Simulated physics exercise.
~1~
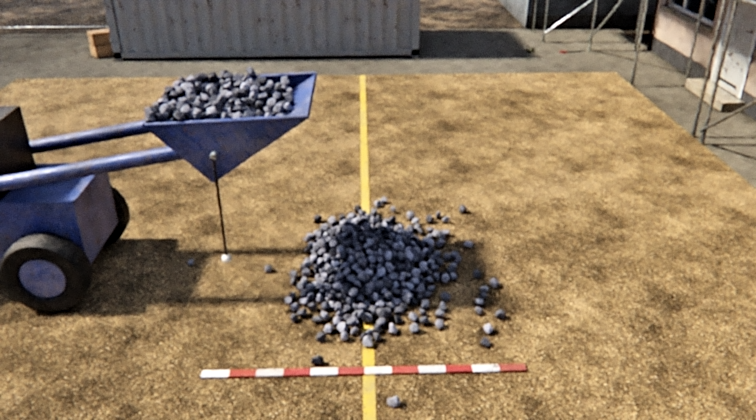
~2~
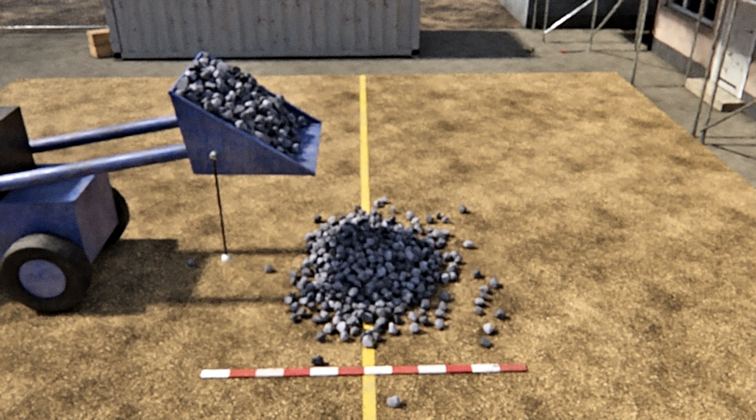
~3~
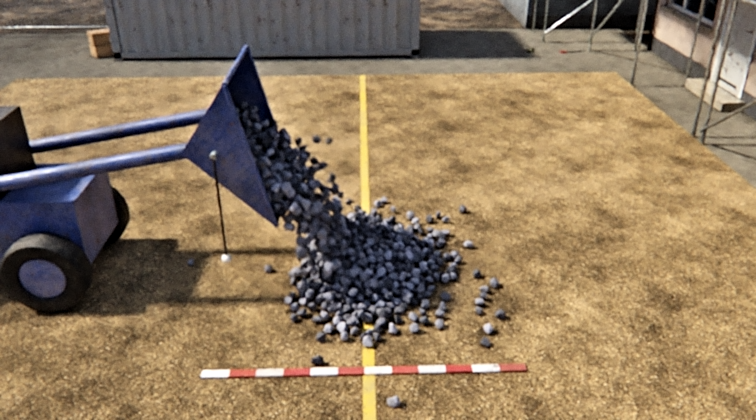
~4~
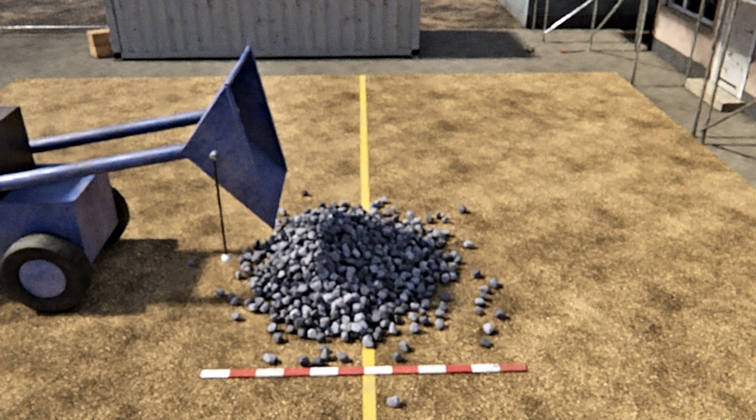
Blue loader tipping its raised bucket and pouring grey stones onto an existing heap, which ends broader, mostly left of a yellow line.
